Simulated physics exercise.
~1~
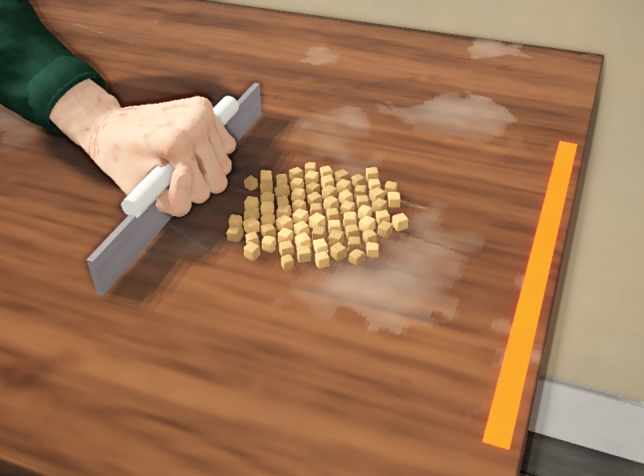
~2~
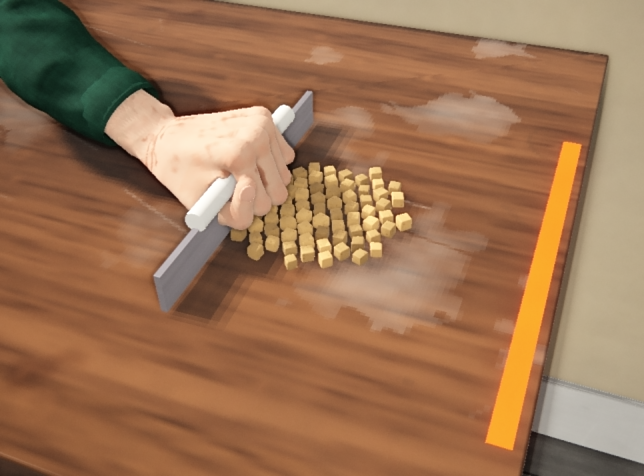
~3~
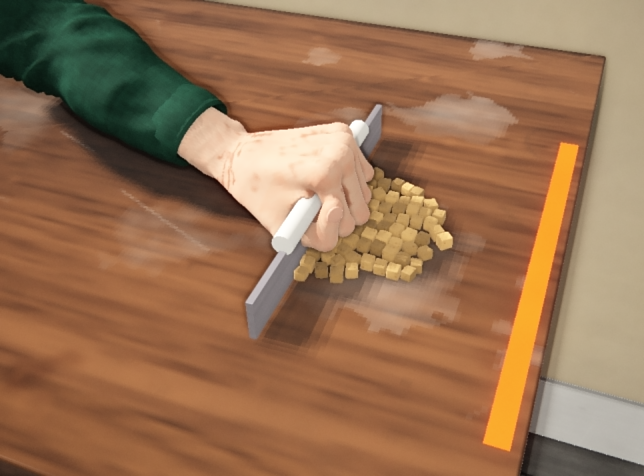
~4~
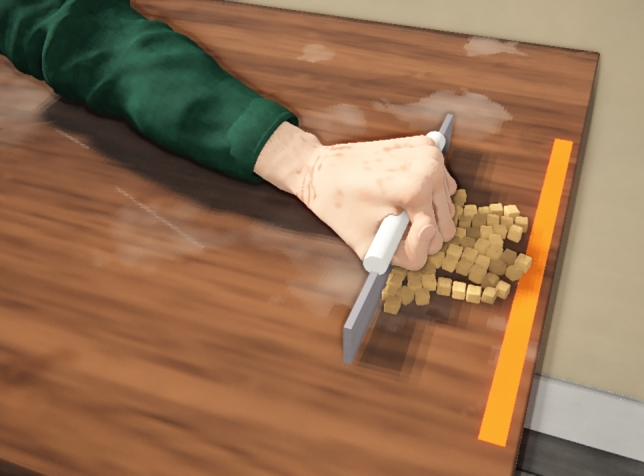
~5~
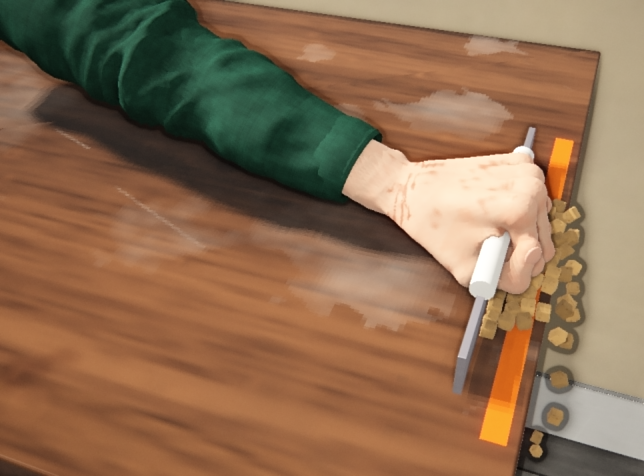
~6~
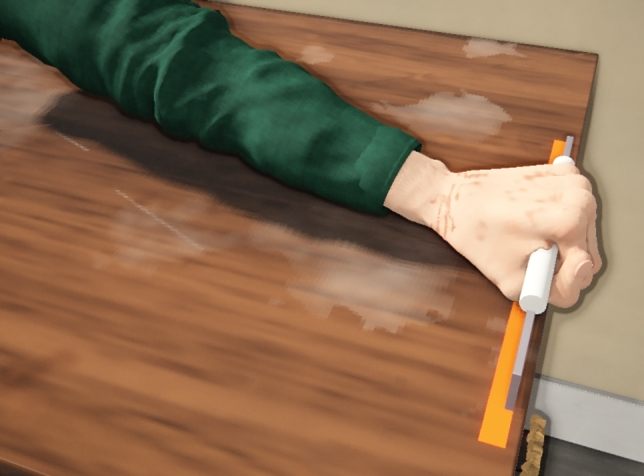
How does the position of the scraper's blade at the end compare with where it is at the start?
At the start the blade is on the left part of the table, to the left of the cubes. By the end it is far to the right and slightly lower in view, at the orange tape by the table's edge.
A hand in a green sleeve grips the white handle of a flat metal scraper and slides it to the right across a wooden table. At first the blade closes in on a loose patch of small yellowish cubes, which stay where they are. Then it meets them and bunches them together, pushing the heap toward a strip of orange tape near the table's right edge. The front cubes reach the tape, cross it and begin tumbling over the side. The scraper ends at the tape, with the tabletop cleared and the last visible cubes below the edge.
